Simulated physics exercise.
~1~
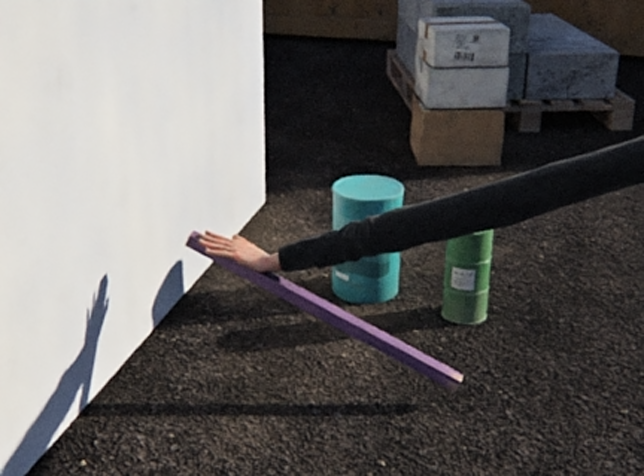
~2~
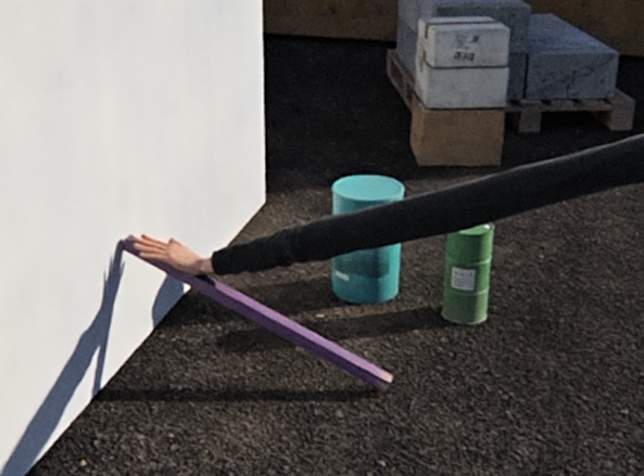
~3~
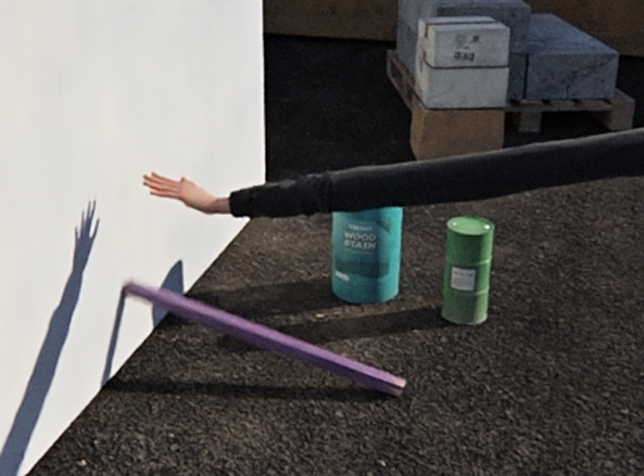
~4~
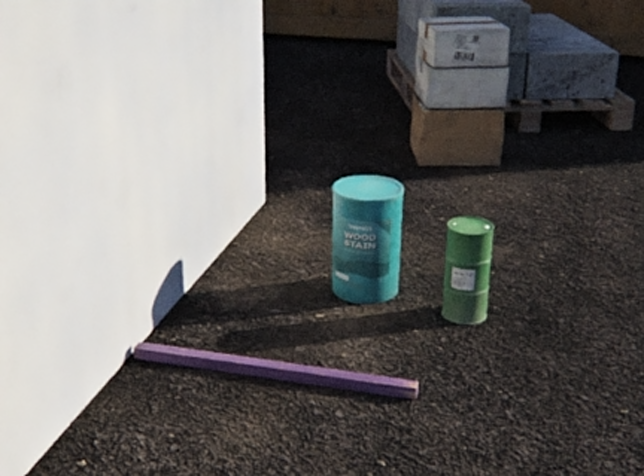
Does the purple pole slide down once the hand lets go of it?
Yes, the purple pole gives way after the hand draws back, and it ends up lying on the ground at the foot of the white wall.
